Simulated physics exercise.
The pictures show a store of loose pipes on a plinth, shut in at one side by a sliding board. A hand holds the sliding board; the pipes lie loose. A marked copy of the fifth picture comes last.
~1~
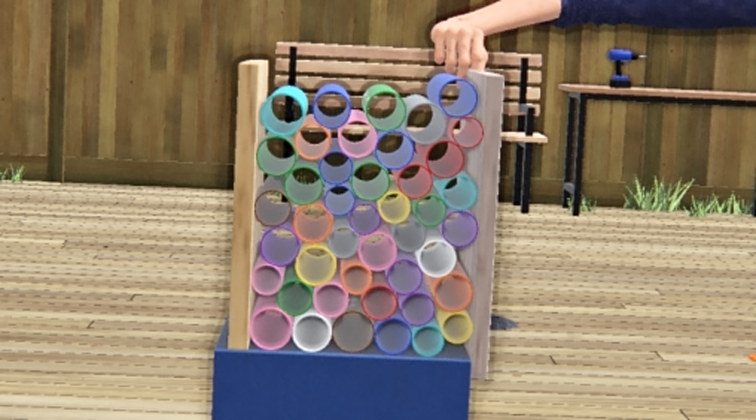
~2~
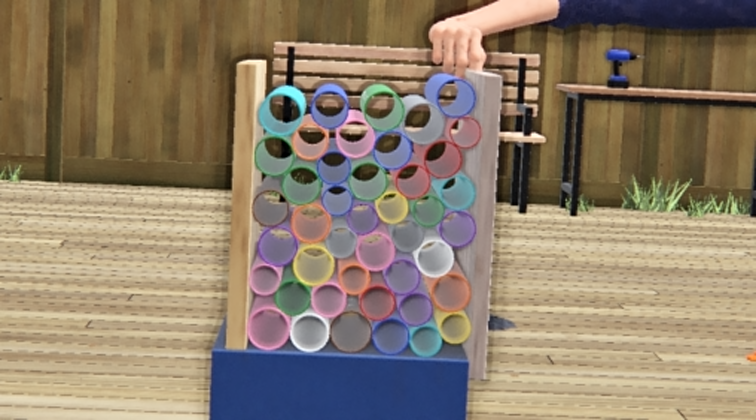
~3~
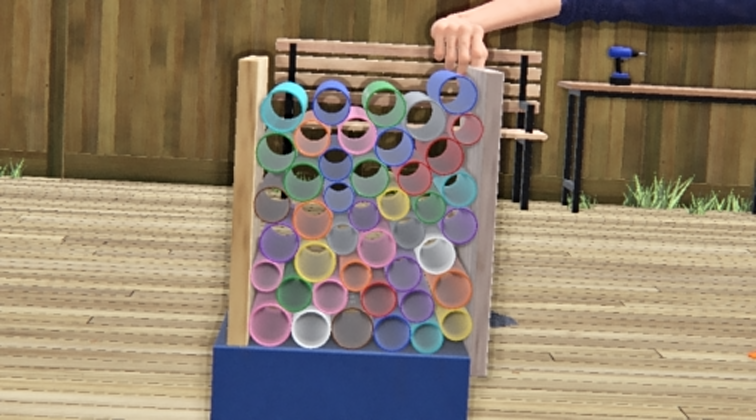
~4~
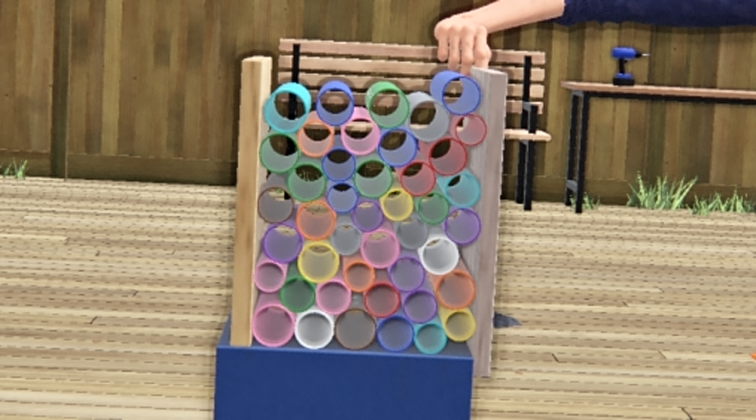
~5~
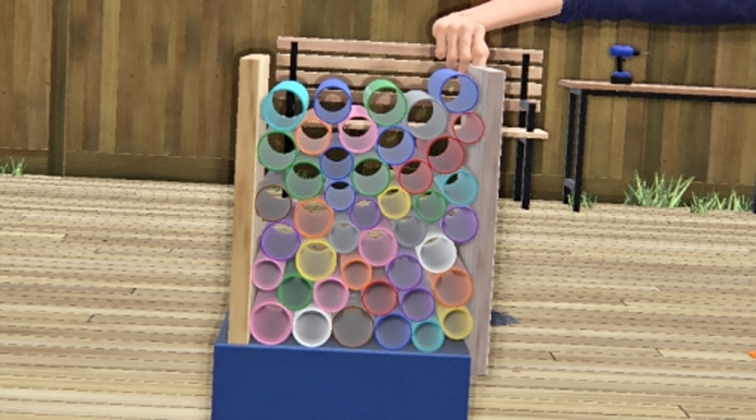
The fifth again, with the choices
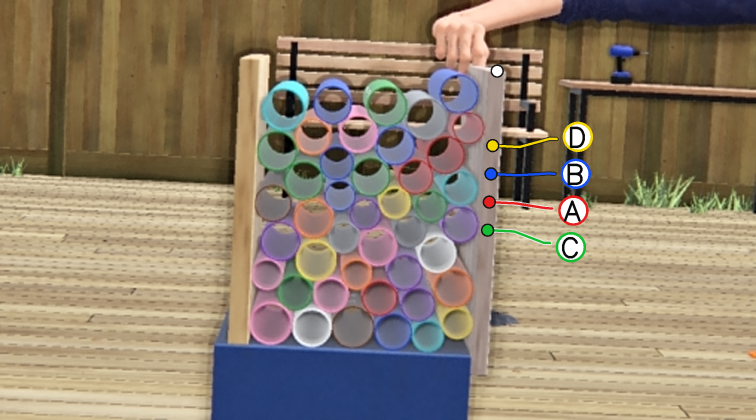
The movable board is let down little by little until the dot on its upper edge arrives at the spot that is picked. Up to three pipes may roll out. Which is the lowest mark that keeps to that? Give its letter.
Stop at A.
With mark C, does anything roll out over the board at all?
Yes, at C.
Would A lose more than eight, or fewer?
It loses fewer than eight.
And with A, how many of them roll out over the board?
At A the number is two.
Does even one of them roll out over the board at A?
At A: Yes.
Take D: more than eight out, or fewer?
It loses fewer than eight.
On the marked copy, A at (489, 202); B at (491, 174); C at (488, 230); D at (493, 146); the white dot at (497, 71).
Following A. Soon after the start, top of the board (485, 131).
Later, top of the board (481, 199).
In the end, top of the board (481, 201), two out over the board.
As for the rest, B none out over the board; C more than three out over the board; D none out over the board.
